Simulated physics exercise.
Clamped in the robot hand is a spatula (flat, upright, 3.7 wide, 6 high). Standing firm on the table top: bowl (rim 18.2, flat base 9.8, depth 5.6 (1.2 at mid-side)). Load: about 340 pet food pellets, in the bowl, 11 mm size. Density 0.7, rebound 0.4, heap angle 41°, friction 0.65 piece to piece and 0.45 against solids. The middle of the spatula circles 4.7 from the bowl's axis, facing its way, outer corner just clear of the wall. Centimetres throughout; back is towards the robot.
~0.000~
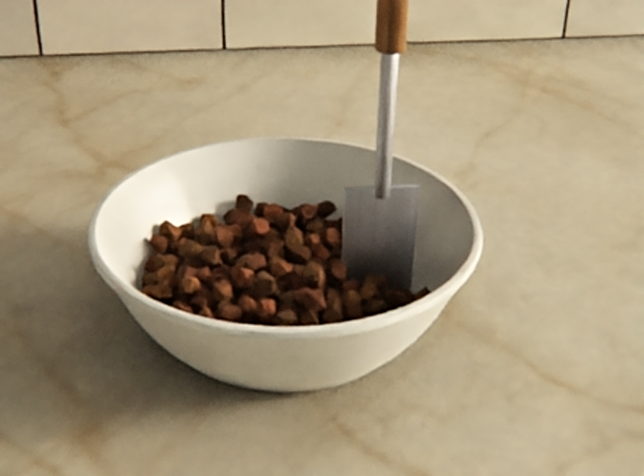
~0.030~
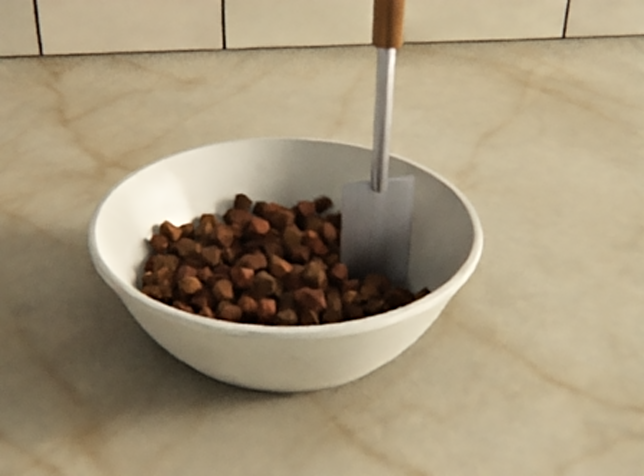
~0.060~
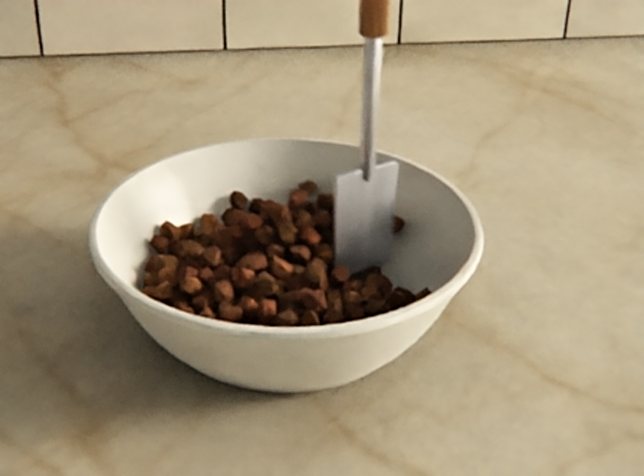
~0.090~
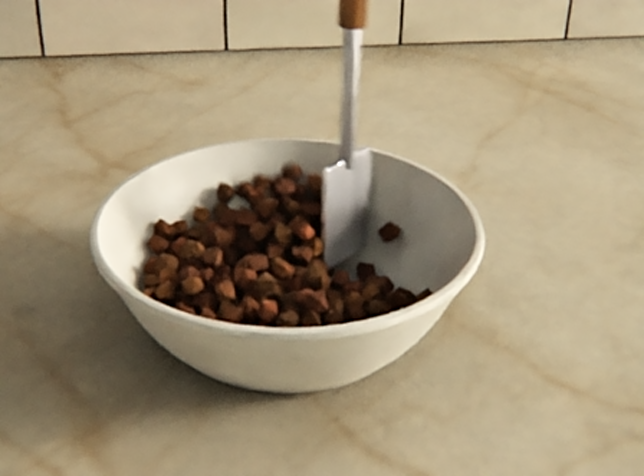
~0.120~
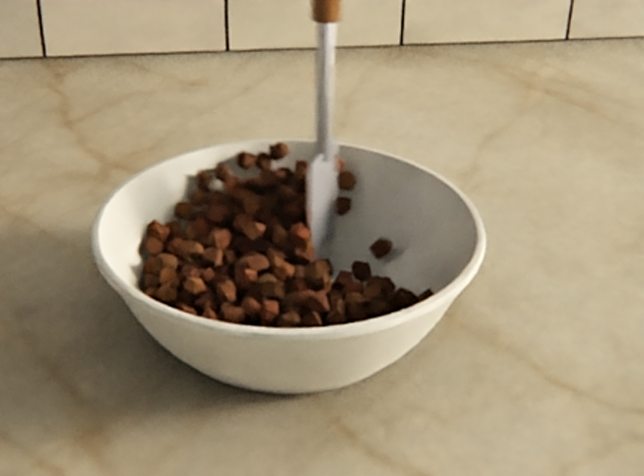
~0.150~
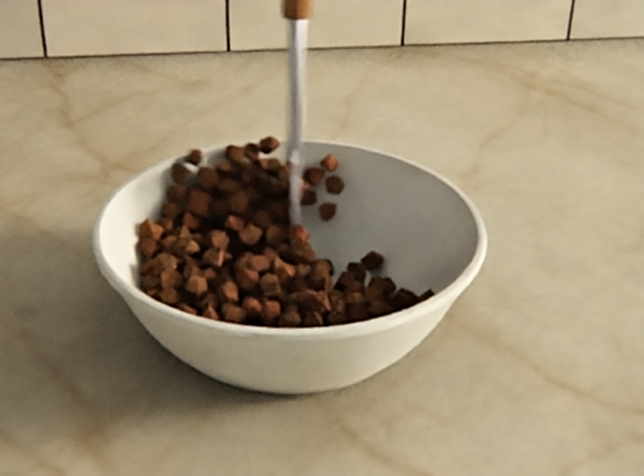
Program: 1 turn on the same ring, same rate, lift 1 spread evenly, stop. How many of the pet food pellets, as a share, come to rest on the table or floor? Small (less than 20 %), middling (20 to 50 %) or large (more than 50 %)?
A small share, less than 20 %, ends on the table or floor.
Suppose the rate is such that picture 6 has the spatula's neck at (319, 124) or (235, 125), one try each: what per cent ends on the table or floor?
Some 5 and 30 per cent.
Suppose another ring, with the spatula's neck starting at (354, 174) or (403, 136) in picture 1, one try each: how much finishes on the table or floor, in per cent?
About 5 and 15 per cent.
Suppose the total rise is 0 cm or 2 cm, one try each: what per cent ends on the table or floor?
About 15 and 10 per cent.
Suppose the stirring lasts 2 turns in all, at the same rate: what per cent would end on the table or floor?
Then about 25 per cent.
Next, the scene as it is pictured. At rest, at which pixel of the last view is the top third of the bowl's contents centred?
Near (341, 216).
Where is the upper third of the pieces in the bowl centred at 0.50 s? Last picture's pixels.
Near (401, 272).
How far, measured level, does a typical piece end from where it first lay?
About 8 cm.
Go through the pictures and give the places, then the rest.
In the first picture, spatula neck at (384, 159), 0° round; upper third of the load around (273, 275), from x 150 to 425, top at y 205; 339 in the bowl.
In the second picture, spatula neck at (381, 153), 7° round; upper third of the load around (275, 274), from x 150 to 425, top at y 205.
In the third picture, spatula neck at (368, 141), 24° round; upper third of the load around (285, 267), from x 150 to 425, top at y 190.
In the fourth picture, spatula neck at (348, 131), 43° round; upper third of the load around (280, 247), from x 150 to 425, top at y 170.
In the fifth picture, spatula neck at (323, 124), 61° round; upper third of the load around (266, 236), from x 150 to 430, top at y 150.
In the sixth picture, spatula neck at (296, 121), 80° round; upper third of the load around (250, 230), from x 150 to 430, top at y 145; 339 in the bowl.
After 0.33 s, 187° round, highest piece 7 above the table; 329 in the bowl, 3 on the table or floor, 7 in flight or on the tool.
After 0.50 s, 294° round, highest piece 8 above the table; 309 in the bowl, 21 on the table or floor, 9 in flight or on the tool.
After 0.79 s, 0° round, highest piece 6 above the table; 293 in the bowl, 46 on the table or floor.
After 1.49 s, 0° round, highest piece 6 above the table; 293 in the bowl, 46 on the table or floor.
At rest, 293 in the bowl, 46 on the table or floor. That is 14 % on the table or floor.
